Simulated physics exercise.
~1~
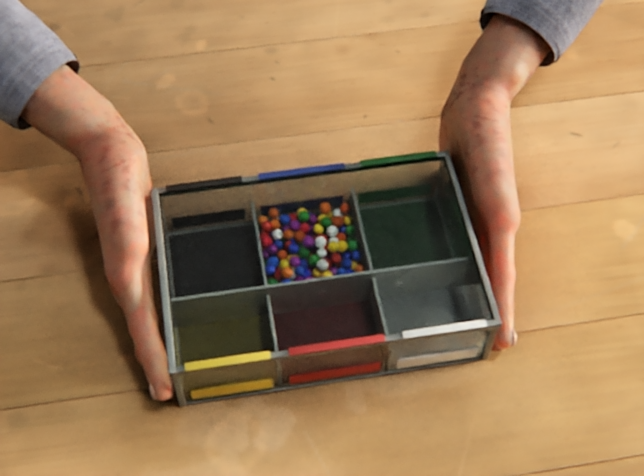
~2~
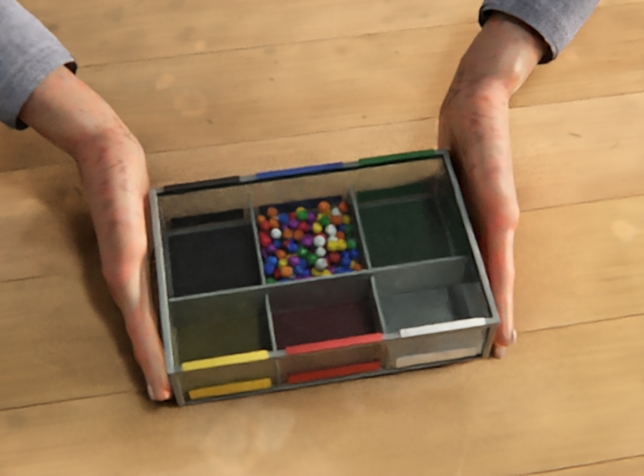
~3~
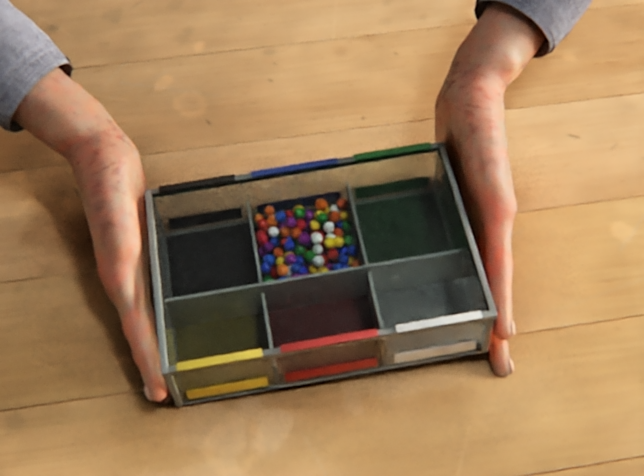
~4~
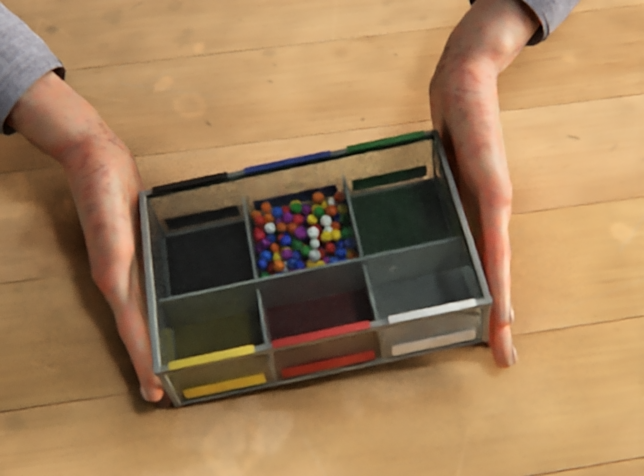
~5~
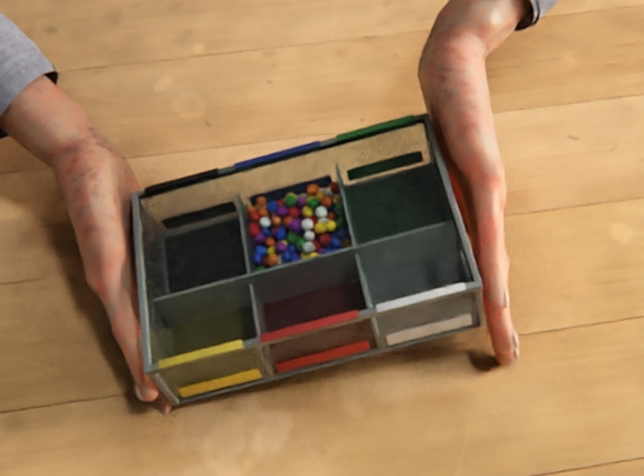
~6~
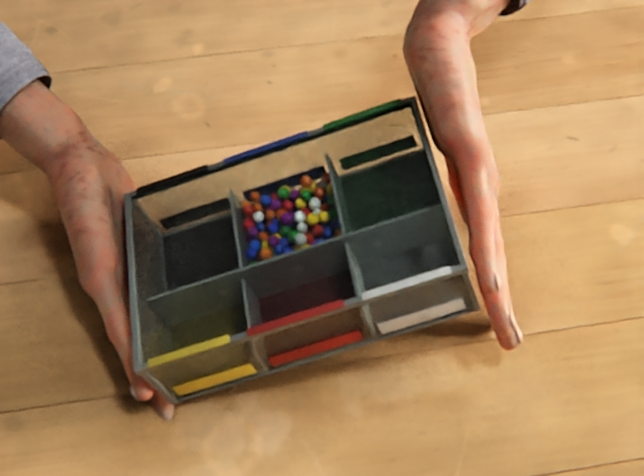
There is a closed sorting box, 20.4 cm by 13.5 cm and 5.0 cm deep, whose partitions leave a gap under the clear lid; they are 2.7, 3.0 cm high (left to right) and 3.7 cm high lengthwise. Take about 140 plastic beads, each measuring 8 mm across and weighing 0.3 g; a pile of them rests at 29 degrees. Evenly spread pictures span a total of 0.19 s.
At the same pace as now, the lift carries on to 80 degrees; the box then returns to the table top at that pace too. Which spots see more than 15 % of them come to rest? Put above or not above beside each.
At the end, red compartment: Stays behind the line, blue compartment: Crosses the line, green compartment: Stays behind the line, yellow compartment: Stays behind the line, white compartment: Stays behind the line, black compartment: Crosses the line.
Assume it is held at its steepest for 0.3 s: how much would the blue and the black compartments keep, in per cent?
Final amounts, blue 55% and black 45%.
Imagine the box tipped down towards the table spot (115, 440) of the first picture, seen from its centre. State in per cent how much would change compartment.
Roughly 60 per cent.
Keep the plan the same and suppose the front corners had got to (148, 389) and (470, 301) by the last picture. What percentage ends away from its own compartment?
Then roughly 55 per cent.
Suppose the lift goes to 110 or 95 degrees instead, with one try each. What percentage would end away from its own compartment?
About 95 and 80 per cent.
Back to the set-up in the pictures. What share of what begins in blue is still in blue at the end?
60 %.
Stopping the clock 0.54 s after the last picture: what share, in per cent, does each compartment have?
Shares - red: 0; blue: 85; green: 0; yellow: 0; white: 0; black: 15.
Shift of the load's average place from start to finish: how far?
Displacement: Near 4.5 cm.
Then, 0.54 s after the last picture, tilt 79 degrees; blue 85 %, black 15 %.
Then, 0.90 s after the last picture, tilt 33 degrees; blue 55 %, black 45 %.
Then, 1.35 s after the last picture, tilt 0 degrees; blue 55 %, black 45 %.
In the end, red 0 %, blue 55 %, green 0 %, yellow 0 %, white 0 %, black 45 %.
